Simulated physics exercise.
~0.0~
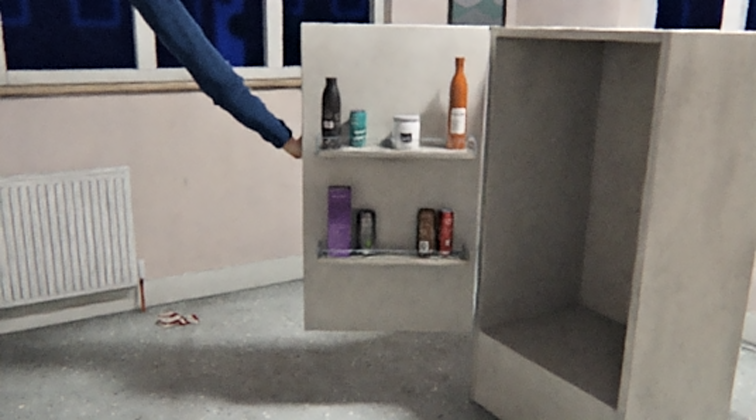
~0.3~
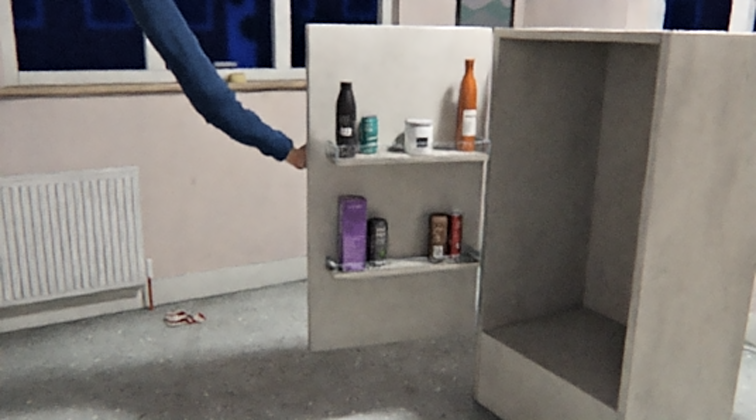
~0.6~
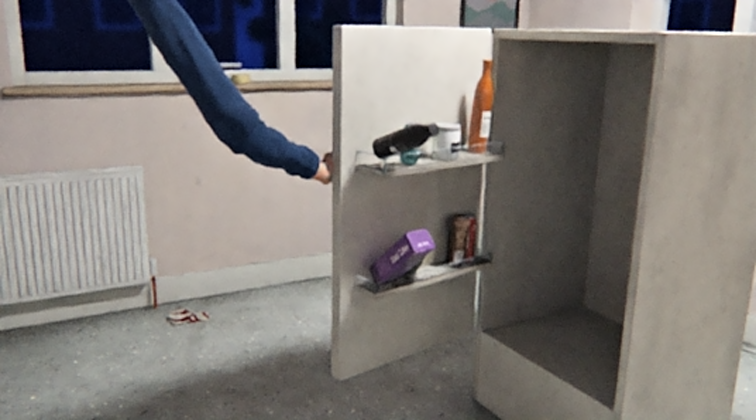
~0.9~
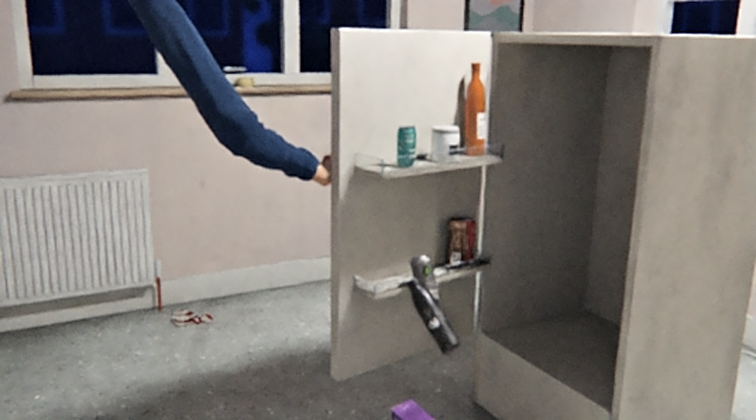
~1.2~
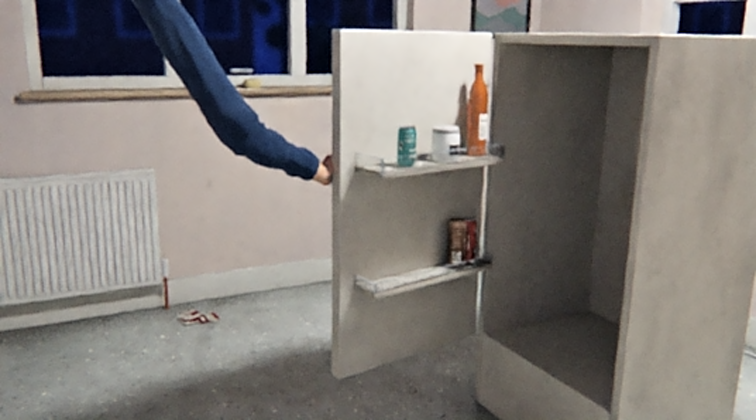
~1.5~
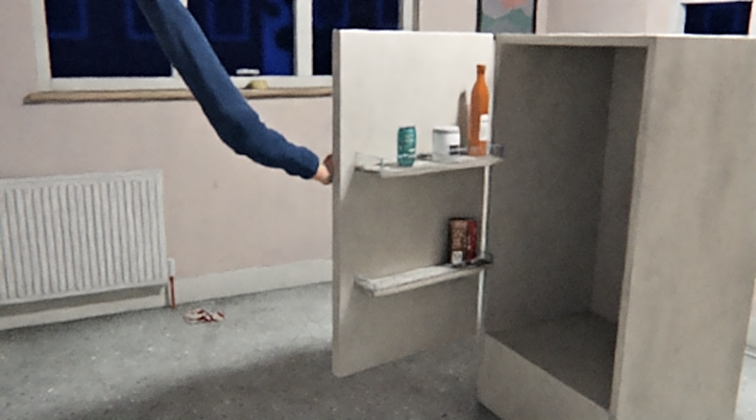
A cooler door swings, pulled by a hand, and three items tumble off its racks.
